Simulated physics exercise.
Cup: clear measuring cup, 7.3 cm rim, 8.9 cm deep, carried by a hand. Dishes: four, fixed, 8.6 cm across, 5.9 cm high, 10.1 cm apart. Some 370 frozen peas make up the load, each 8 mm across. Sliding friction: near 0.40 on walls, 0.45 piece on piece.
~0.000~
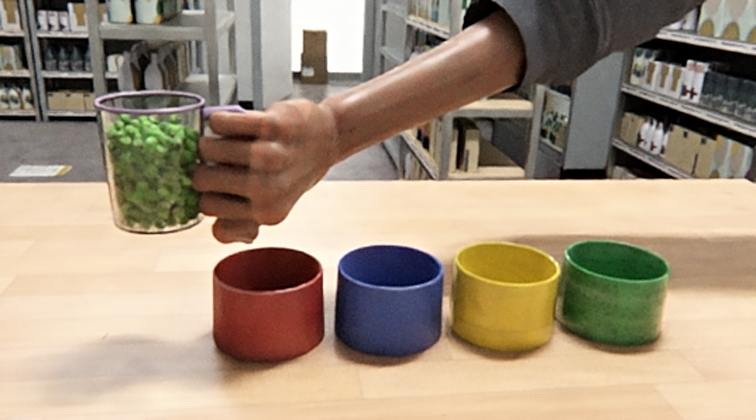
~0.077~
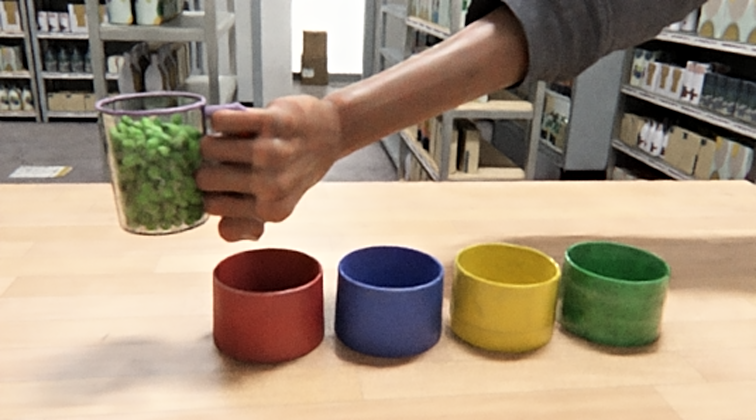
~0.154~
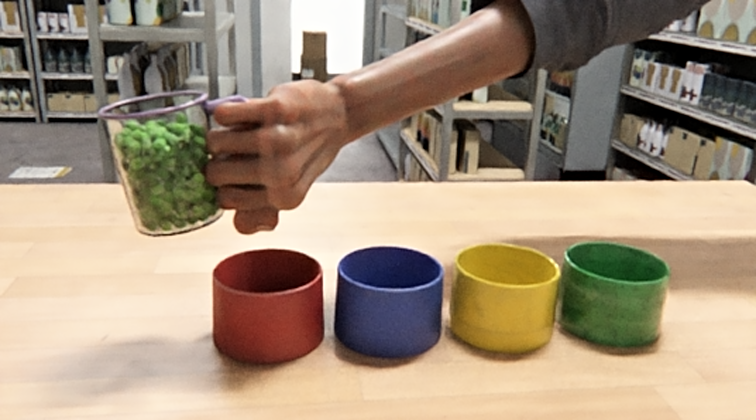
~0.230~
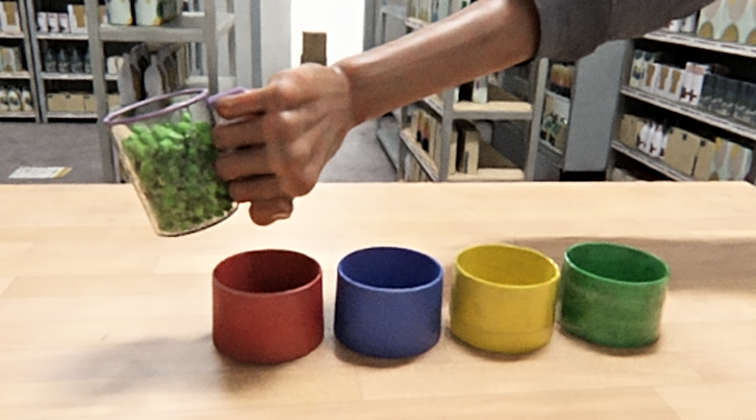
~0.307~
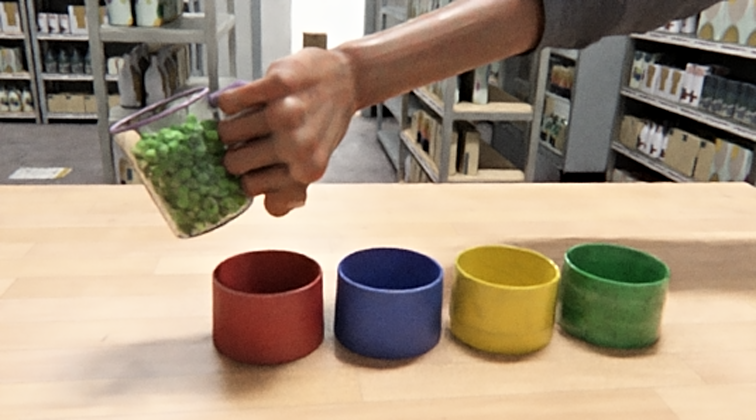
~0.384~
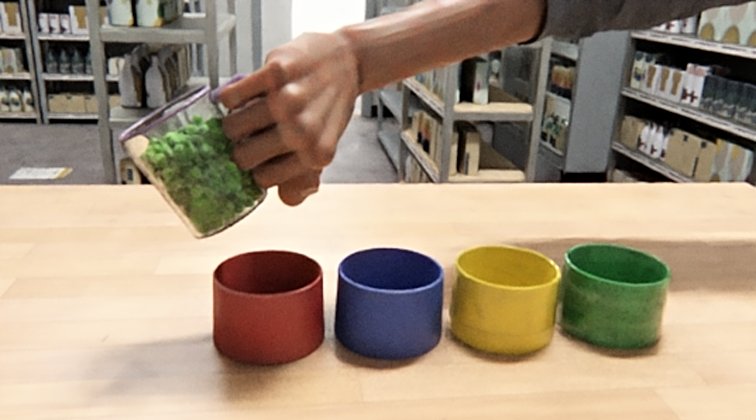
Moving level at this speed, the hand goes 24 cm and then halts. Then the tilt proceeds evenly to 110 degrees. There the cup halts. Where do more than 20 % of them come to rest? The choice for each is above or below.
In the end red: The share is going to pass a fifth. Blue: The share is going to stay within a fifth. Green: The share is going to stay within a fifth. Yellow: The share is going to stay within a fifth. Counter: The share is going to stay within a fifth.
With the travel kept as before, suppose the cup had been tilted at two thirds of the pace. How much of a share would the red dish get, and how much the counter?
Shares: Red at 60; counter at 20.
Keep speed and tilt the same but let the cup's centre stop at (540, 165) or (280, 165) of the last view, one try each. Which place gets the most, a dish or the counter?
First try: Red; second try: Counter.
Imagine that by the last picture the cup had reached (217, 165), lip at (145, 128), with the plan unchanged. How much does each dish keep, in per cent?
Red 0; blue 90; green 0; yellow 0.
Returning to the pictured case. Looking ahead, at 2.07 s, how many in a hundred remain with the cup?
Roughly 0 %.
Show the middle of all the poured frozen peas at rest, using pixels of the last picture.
Approximately (266, 310) in the last picture.
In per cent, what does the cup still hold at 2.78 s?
My guess is near 0 per cent.
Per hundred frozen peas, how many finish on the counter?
Estimate: Near 10 per cent.
After 1.39 s, tilt 110 degrees; cup holds 45 %, red 45 %.
Then, at 2.07 s, tilt 110 degrees; cup holds 0 %, red 90 %.
Then, at 2.78 s, tilt 110 degrees; cup holds 0 %, red 90 %.
At rest (3.1 s), red 90 %, blue 0 %, green 0 %, yellow 0 %, counter 10 %.
